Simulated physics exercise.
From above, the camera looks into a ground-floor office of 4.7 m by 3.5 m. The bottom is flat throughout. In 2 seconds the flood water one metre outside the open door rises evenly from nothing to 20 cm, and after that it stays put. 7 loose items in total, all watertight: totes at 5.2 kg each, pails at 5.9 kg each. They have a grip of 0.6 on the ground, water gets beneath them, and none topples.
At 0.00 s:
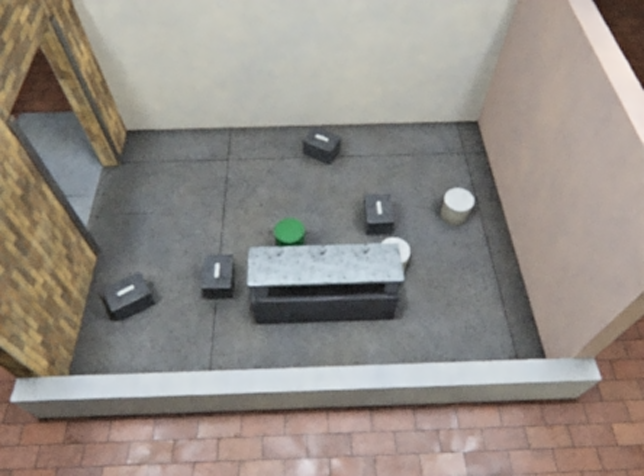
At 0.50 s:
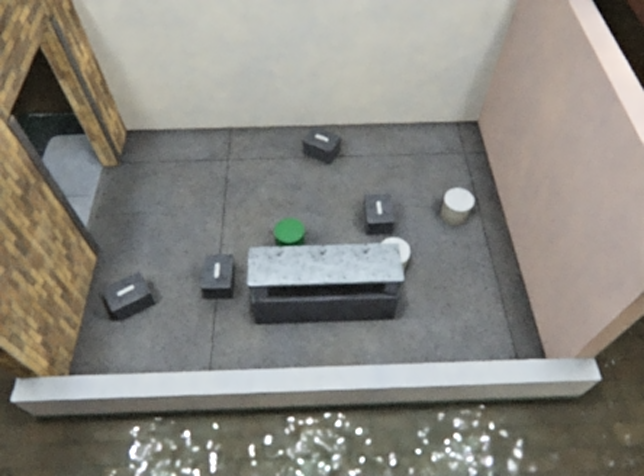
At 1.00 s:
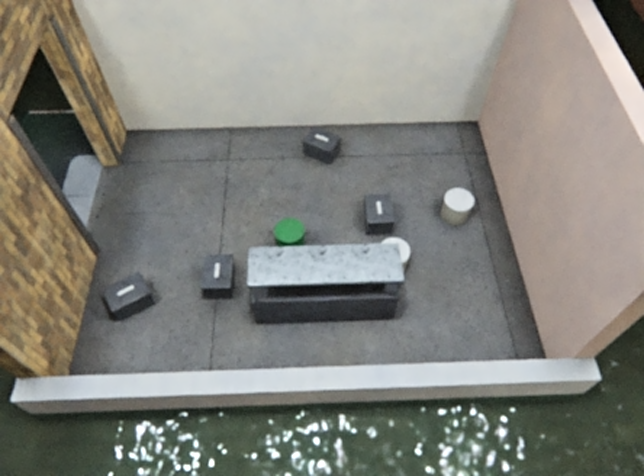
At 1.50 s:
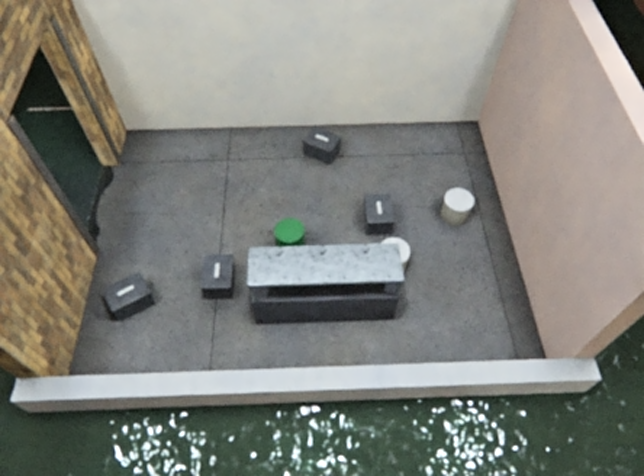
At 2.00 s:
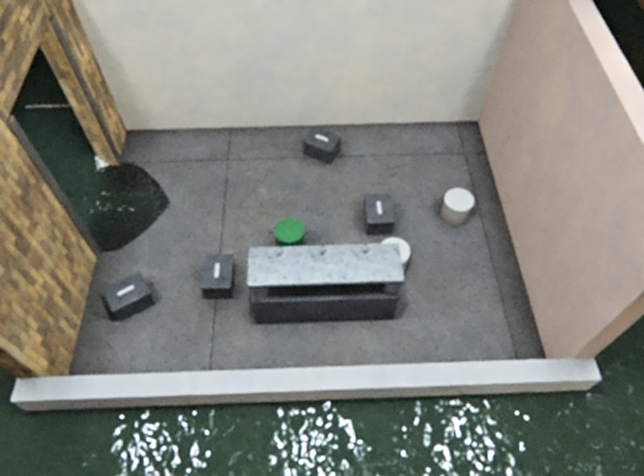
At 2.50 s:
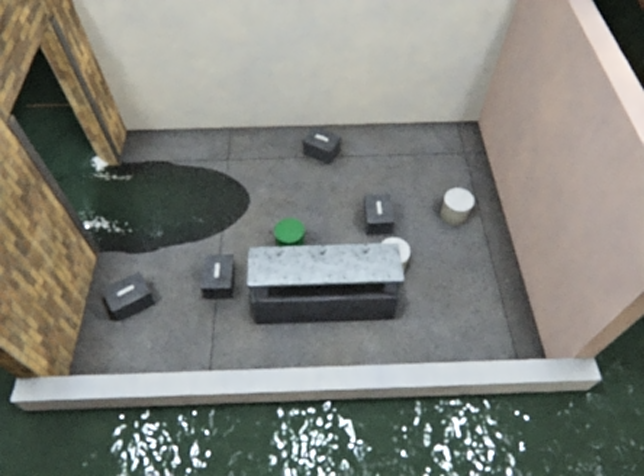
Dark water rises outside the walled room, then spreads through the left doorway across the floor.
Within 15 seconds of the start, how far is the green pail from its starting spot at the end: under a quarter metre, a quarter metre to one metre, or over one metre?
It's going to be taken off.
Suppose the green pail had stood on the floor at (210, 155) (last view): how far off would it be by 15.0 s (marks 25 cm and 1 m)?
Well, it gets shoved far.
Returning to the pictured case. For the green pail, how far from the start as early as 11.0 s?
By that time, close to 250 cm.
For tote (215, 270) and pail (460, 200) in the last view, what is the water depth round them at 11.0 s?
Close to 8 and 11 centimetres.
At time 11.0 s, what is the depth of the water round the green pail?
Roughly 14 cm.
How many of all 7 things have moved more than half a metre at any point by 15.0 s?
Count: 7.
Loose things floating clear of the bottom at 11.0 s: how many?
Of them, 6.
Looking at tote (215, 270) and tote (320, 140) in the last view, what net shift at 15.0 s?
In turn: 100 cm, 60 cm.
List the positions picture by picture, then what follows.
In the first frame, the green pail at (290, 230), on the bottom; water covers 0.0 m2; 0 of 7 have shifted.
In the second frame, the green pail at (290, 230) rests on the ground; 0.0 m2 under water; 0 of 7 have shifted.
In the third frame, the green pail at (290, 230) rests on the ground; 0.0 m2 under water; 0 of 7 have shifted.
In the fourth frame, the green pail at (290, 230) rests on the ground; 0.0 m2 under water; 0 of 7 have shifted.
In the fifth frame, the green pail at (290, 230), on the bottom; 0.6 m2 under water; 0 of 7 have shifted.
In the sixth frame, the green pail at (290, 230) rests on the ground; water covers 1.7 m2; 0 of 7 have shifted.
After 3.5 s the green pail is near (295, 231), 0.1 m from its start, aground; 0 afloat.
After 6.8 s the green pail is near (409, 225), 1.3 m from its start, aground; 3 afloat.
After 11.0 s the green pail is near (510, 266), 2.3 m from its start, afloat; 6 afloat.
After 15.0 s the green pail is near (439, 317), 1.8 m from its start, afloat; 7 afloat.
